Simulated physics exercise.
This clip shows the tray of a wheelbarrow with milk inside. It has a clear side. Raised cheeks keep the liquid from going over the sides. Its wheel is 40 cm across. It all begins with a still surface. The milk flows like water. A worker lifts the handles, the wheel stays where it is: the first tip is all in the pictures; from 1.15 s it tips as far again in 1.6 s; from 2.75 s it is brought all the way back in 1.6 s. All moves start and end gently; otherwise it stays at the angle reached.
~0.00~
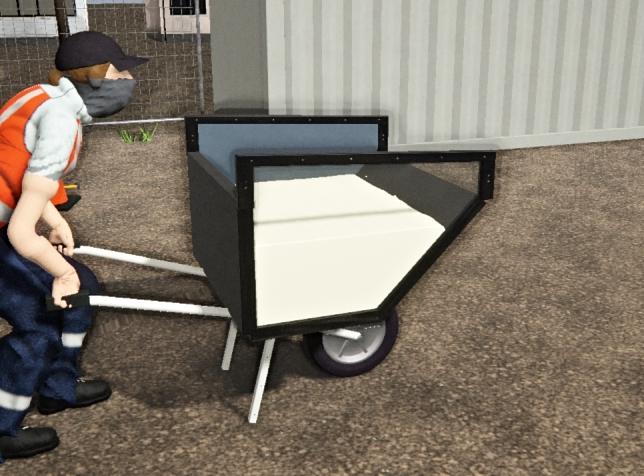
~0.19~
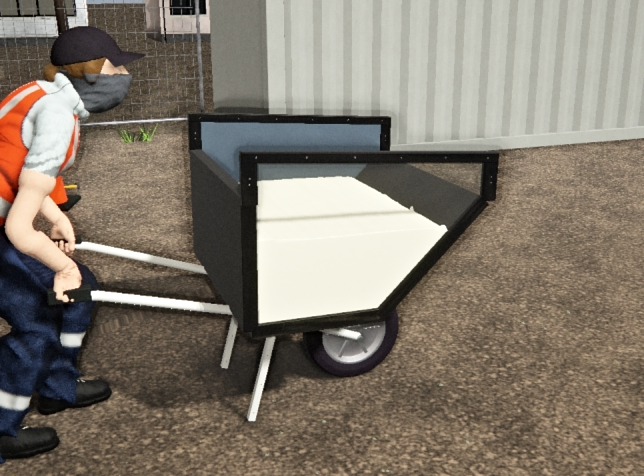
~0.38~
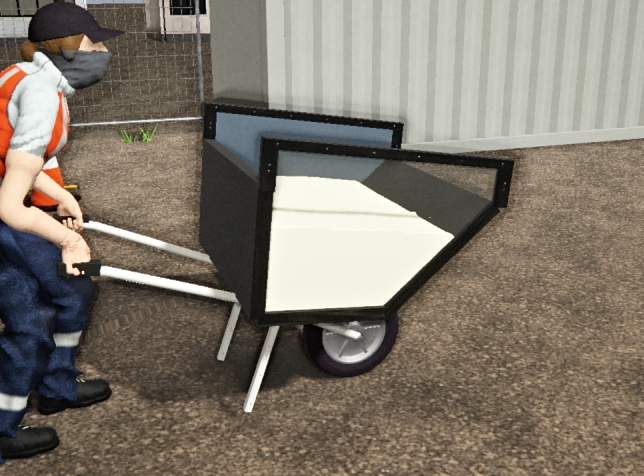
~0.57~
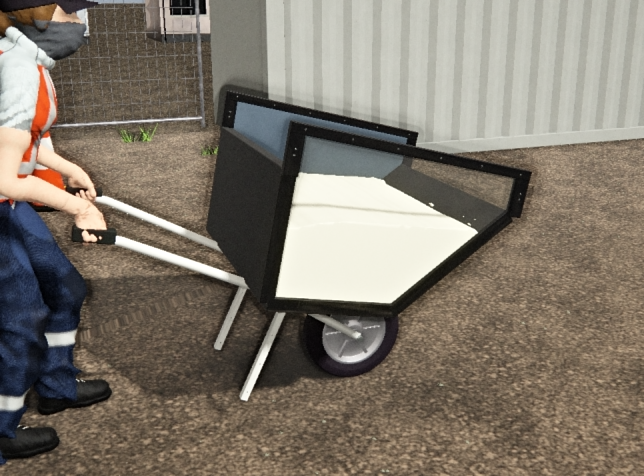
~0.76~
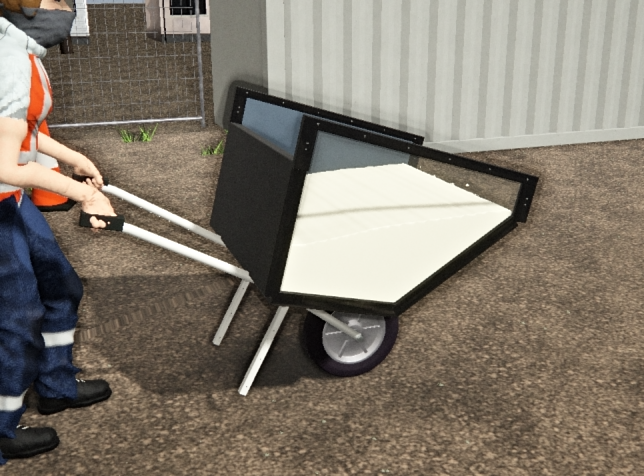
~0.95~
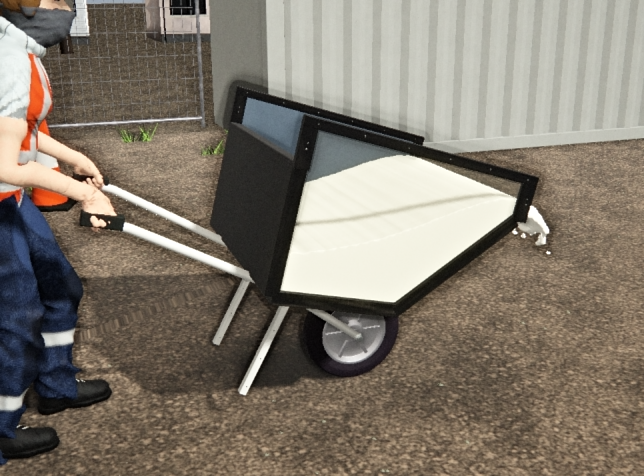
White liquid in a clear-sided wheelbarrow shifting towards the front as a masked worker raises the handles, some trickling over the right lip.
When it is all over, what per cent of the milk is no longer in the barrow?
Some 56 per cent goes overboard.
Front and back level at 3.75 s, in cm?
About 16 cm in front and 10 cm behind.
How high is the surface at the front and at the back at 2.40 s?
Front 22 cm, back 4 cm.
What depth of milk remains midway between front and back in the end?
About 14 cm.
By 2.40 s the barrow is at 28° forwards, the surface stands 5 cm at the back and 22 cm at the front; 26 per cent is out, over the front.
By 3.75 s the barrow is at 8° forwards, the surface stands 10 cm at the back and 16 cm at the front; 55 per cent is out, over the front.
By 5.15 s the surface stands 30 cm at the back and 11 cm at the front; 56 per cent is out, over the front.
By 7.24 s 56 per cent is out, over the front, 70 of 125 litres.
